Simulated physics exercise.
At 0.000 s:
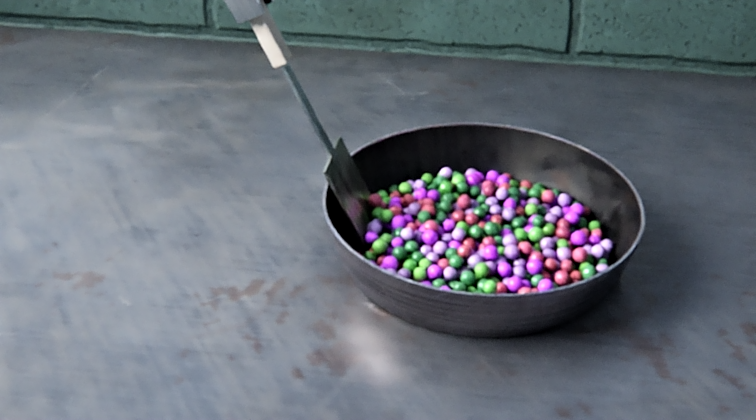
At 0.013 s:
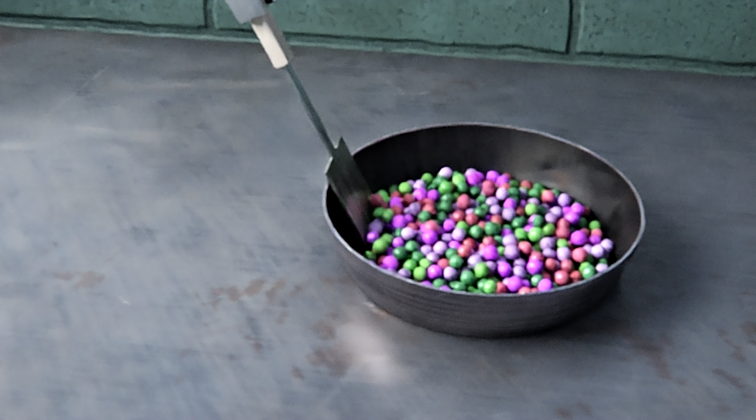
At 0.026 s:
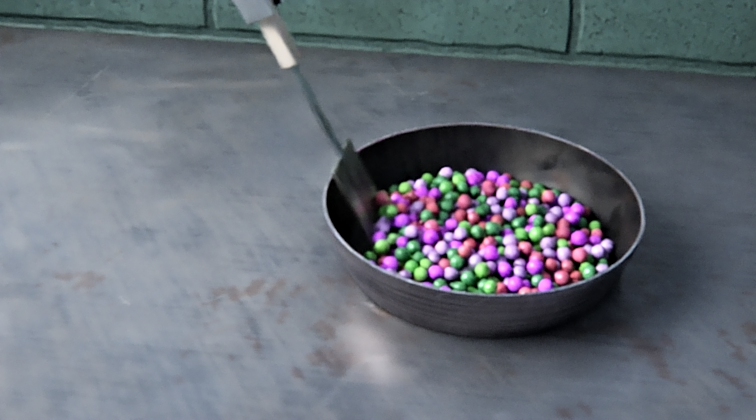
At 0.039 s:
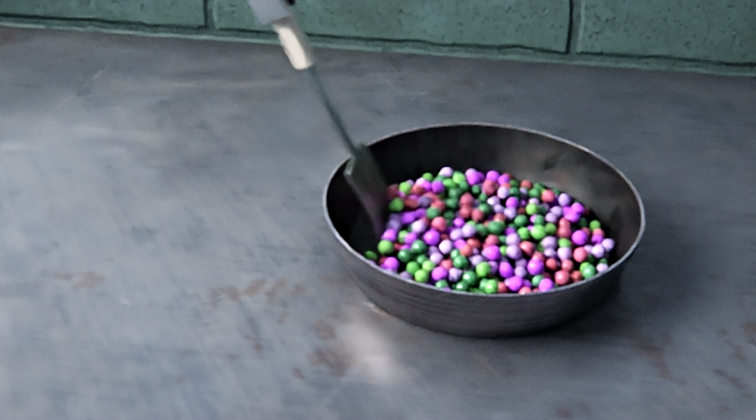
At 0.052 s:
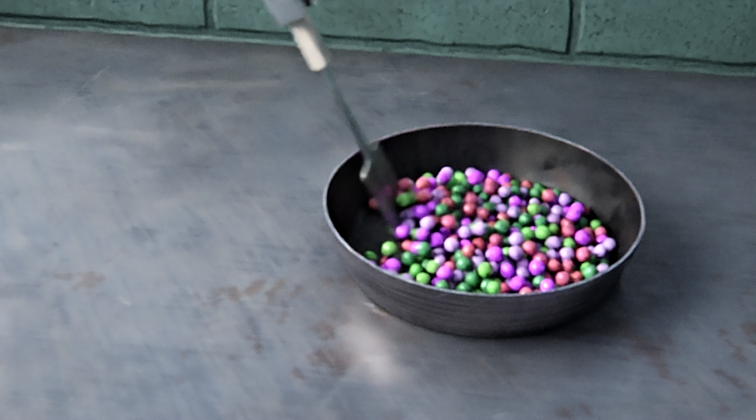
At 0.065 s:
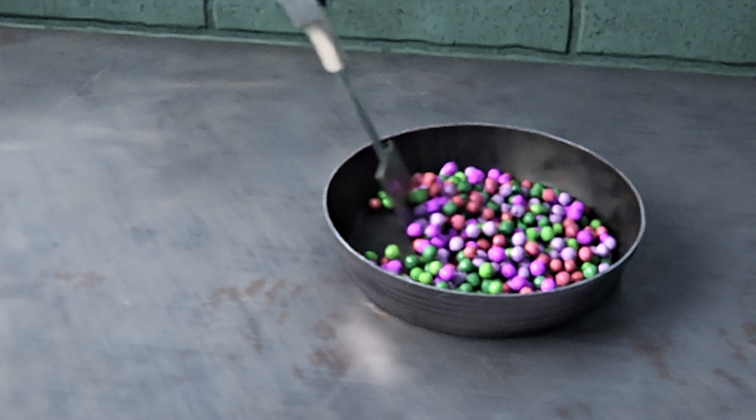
A dark round frying pan full of small round sweets in magenta, lilac, green and dull red sits right of centre on a worn grey tabletop, seen from above at an angle. A turner with a thin metal shaft reaches in from the top left, with green blocks behind. The turner moves steadily right through the pan, pushing sweets aside and baring dark base at the left, while pan and camera stay still.
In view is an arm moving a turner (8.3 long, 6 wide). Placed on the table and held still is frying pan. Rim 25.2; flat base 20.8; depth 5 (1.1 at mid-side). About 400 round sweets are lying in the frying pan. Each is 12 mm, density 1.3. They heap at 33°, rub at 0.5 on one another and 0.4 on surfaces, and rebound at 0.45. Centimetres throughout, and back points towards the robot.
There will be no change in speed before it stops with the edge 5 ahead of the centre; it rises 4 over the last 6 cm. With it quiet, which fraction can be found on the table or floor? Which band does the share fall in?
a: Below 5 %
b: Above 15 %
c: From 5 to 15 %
The answer is a.
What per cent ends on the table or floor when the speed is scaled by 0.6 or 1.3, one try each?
Some 0 per cent, then some 10 per cent, on the table or floor.
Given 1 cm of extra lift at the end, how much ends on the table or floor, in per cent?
I'd reckon around 0 per cent.
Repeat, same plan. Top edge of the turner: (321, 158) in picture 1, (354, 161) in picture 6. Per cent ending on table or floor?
My guess would be close to 0 per cent.
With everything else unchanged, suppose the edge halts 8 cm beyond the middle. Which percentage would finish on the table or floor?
In that case around 10 per cent.
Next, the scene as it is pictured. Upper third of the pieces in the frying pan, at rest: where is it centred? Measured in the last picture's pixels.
Close to pixel (565, 234).
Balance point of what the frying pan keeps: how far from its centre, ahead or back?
The balance point lies close to 3.5 cm ahead.
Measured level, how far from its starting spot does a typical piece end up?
Distance: Near 2 cm.
By 0.10 s, sloping 65°, highest piece 5 above the table; 403 in the frying pan.
By 0.13 s, sloping 65°, highest piece 6 above the table; 403 in the frying pan.
By 0.34 s, sloping 65°, highest piece 5 above the table; 394 in the frying pan, 8 on the table or floor, 1 on the blade or in flight.
By 1.39 s, sloping 65°, highest piece 5 above the table; 394 in the frying pan, 9 on the table or floor.
Final count, 394 in the frying pan, 9 on the table or floor. That is 2 % on the table or floor.
